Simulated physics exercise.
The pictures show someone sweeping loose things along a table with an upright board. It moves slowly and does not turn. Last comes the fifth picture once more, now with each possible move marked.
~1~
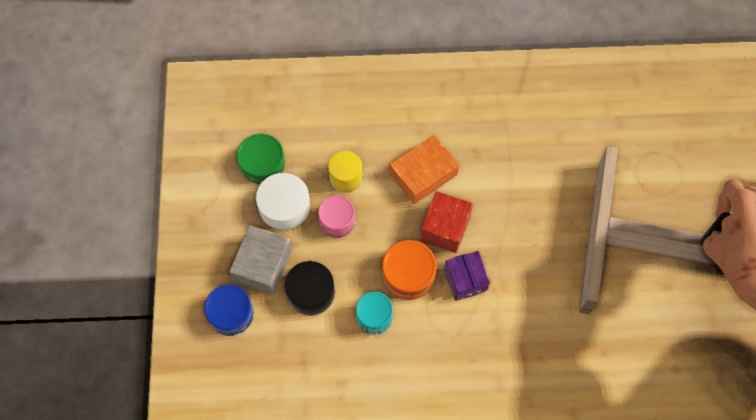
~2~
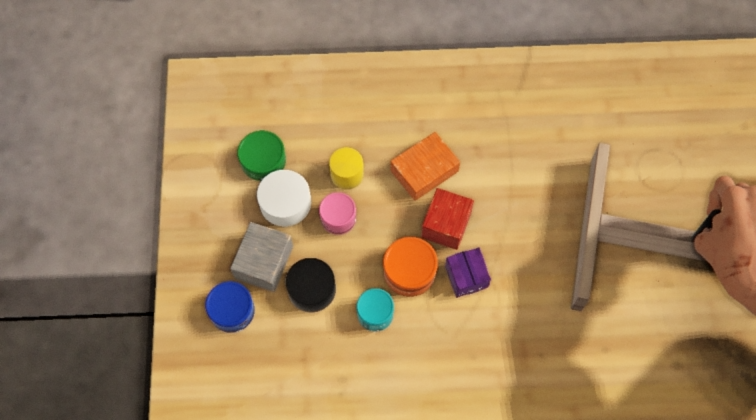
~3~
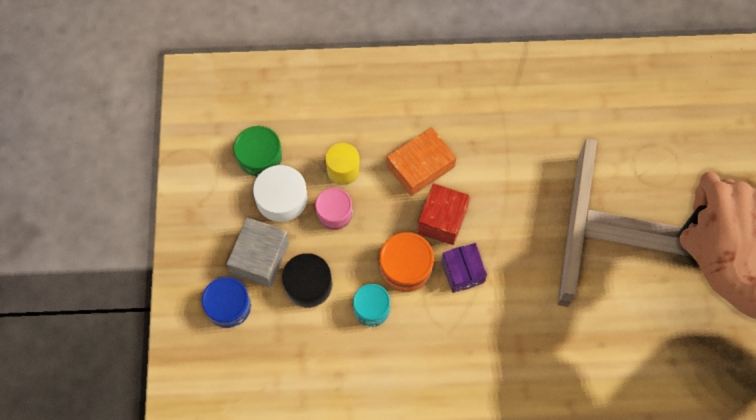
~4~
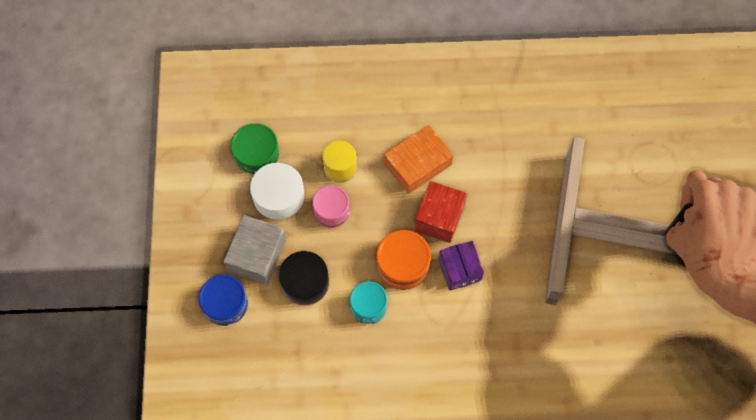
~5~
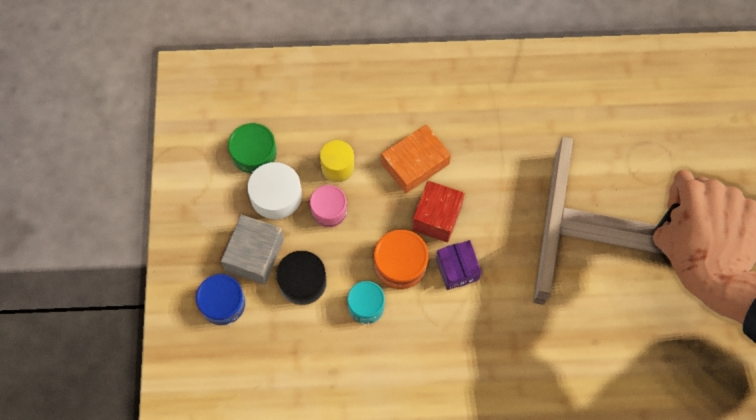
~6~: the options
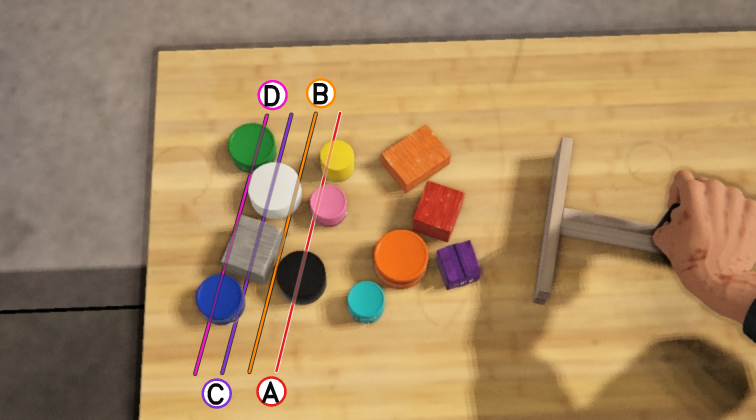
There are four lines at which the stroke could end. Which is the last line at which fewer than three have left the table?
D.
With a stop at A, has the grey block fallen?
By then, no.
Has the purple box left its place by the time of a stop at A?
Yes.
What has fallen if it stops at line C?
The grey block.
On the marked copy, A at (310, 235); B at (284, 236); C at (258, 237); D at (233, 238).
Taking D. A third of the way, board (441, 216); orange block (411, 158); purple box (409, 258).
Two thirds of the way, board (323, 221); blue jar (202, 305); grey block (204, 247).
When it is over, board (233, 224); grey block over the edge; white pot over the edge; two fallen.
As for the rest, A is within the limit but short; B is within the limit but short; C is within the limit but short.
